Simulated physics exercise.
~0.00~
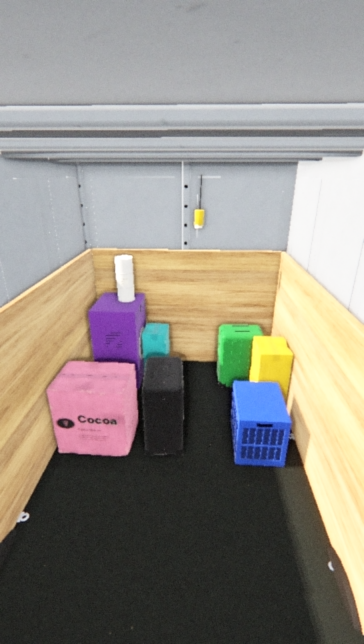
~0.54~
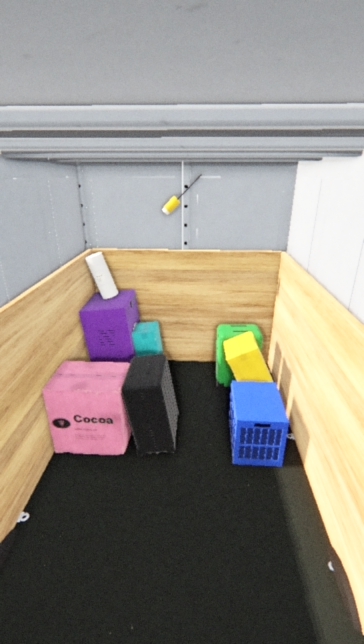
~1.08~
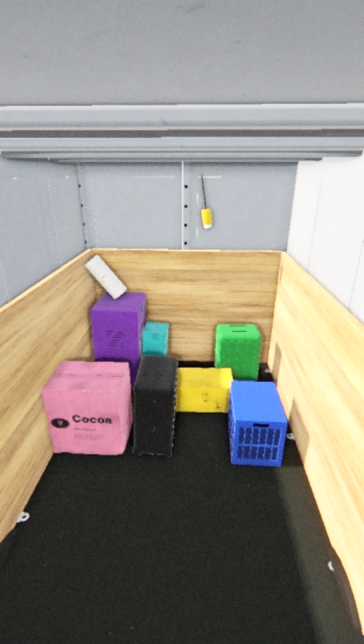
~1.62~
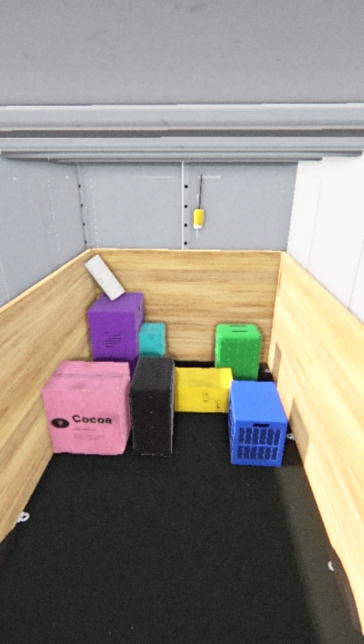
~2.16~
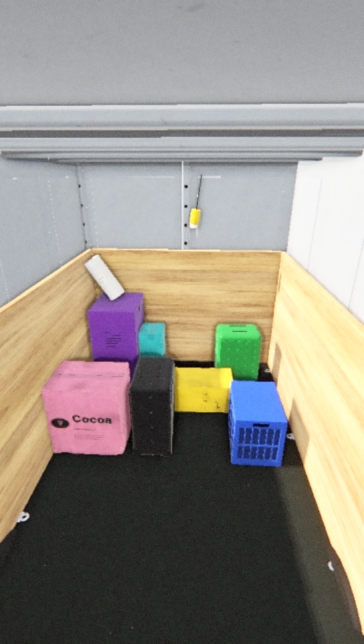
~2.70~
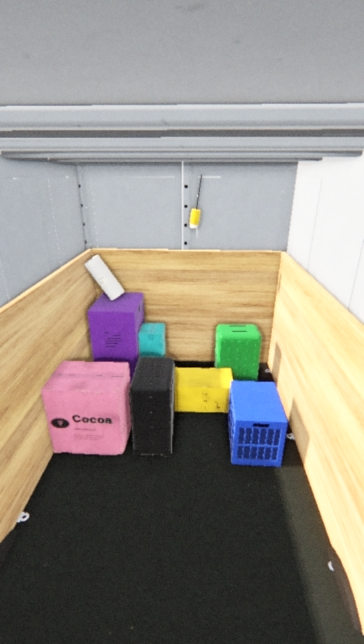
A still view looks into the load bay of a moving van towards the cab, with wooden side panels and a dark floor. A purple appliance with a white canister on top, a turquoise box, a pink box and a black case stand on the left, while a green case, a yellow box and a blue chest stand on the right. The load lurches left, and the canister, black case and yellow box tilt. The yellow box topples onto its side in the middle, while the black case settles upright. The canister ends leaning sharply on the purple appliance, and everything stays still.
